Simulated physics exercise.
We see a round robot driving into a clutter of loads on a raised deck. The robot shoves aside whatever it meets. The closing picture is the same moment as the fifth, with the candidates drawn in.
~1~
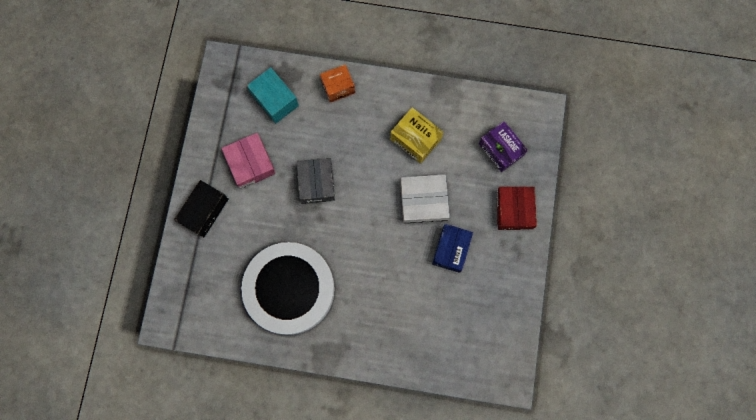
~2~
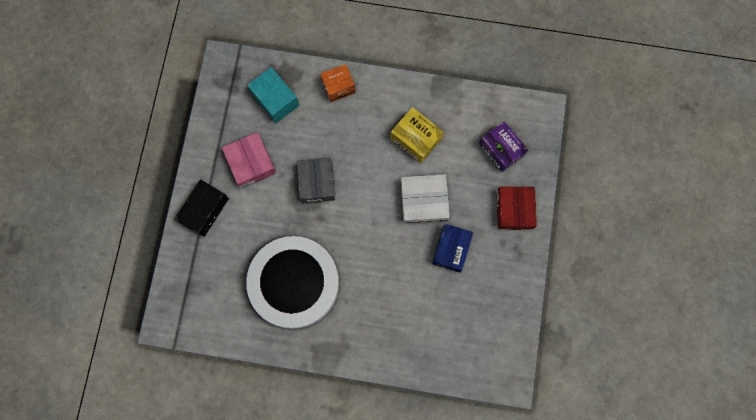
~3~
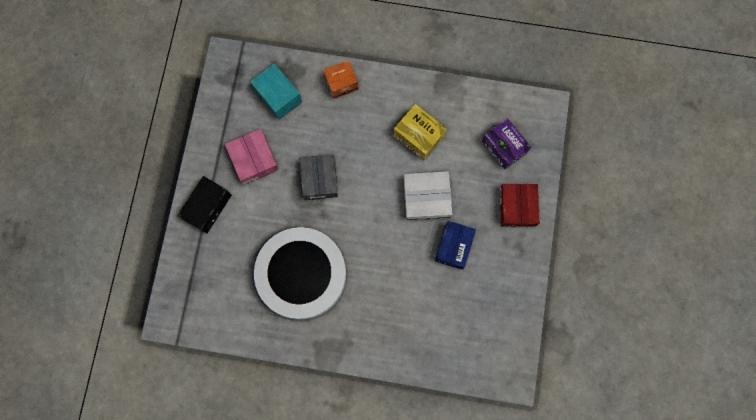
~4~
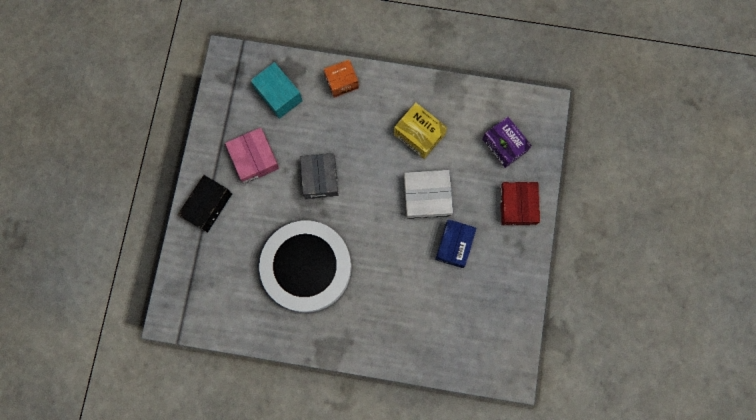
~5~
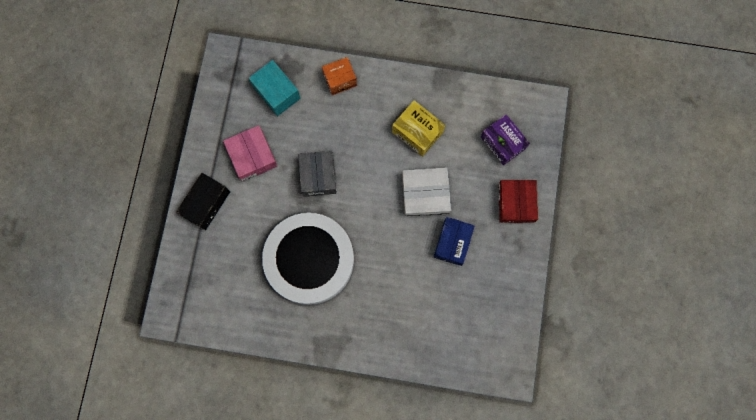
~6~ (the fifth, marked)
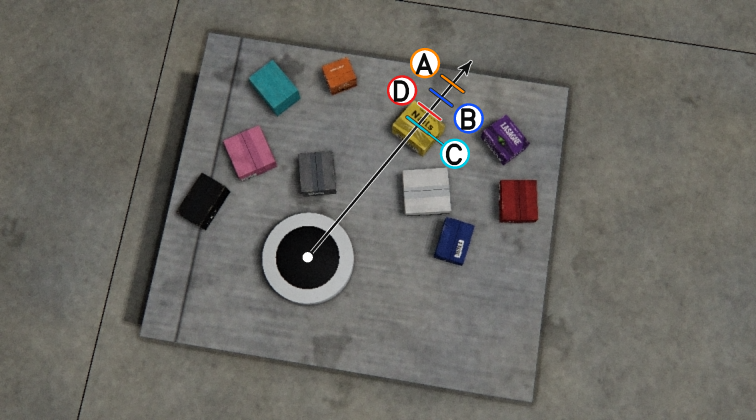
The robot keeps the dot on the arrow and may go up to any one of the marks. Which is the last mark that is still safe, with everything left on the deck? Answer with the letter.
No farther than D.
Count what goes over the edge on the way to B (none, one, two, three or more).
In all, one.
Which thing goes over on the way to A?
The yellow box.
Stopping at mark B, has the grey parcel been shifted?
Yes.
On the copy, A at (453, 84); B at (441, 98); C at (418, 126); D at (429, 112); the arrow from (308, 257) to (471, 62); the white dot at (308, 257).
On D. First, robot (353, 206); grey parcel (319, 155); orange box (340, 76).
Then, robot (396, 155); yellow box (434, 110); white box (454, 187).
Finally, robot (428, 116); yellow box (465, 72); white box (456, 187); nothing has fallen.
By contrast, A drops the yellow box; B drops the yellow box; C is safe but short.
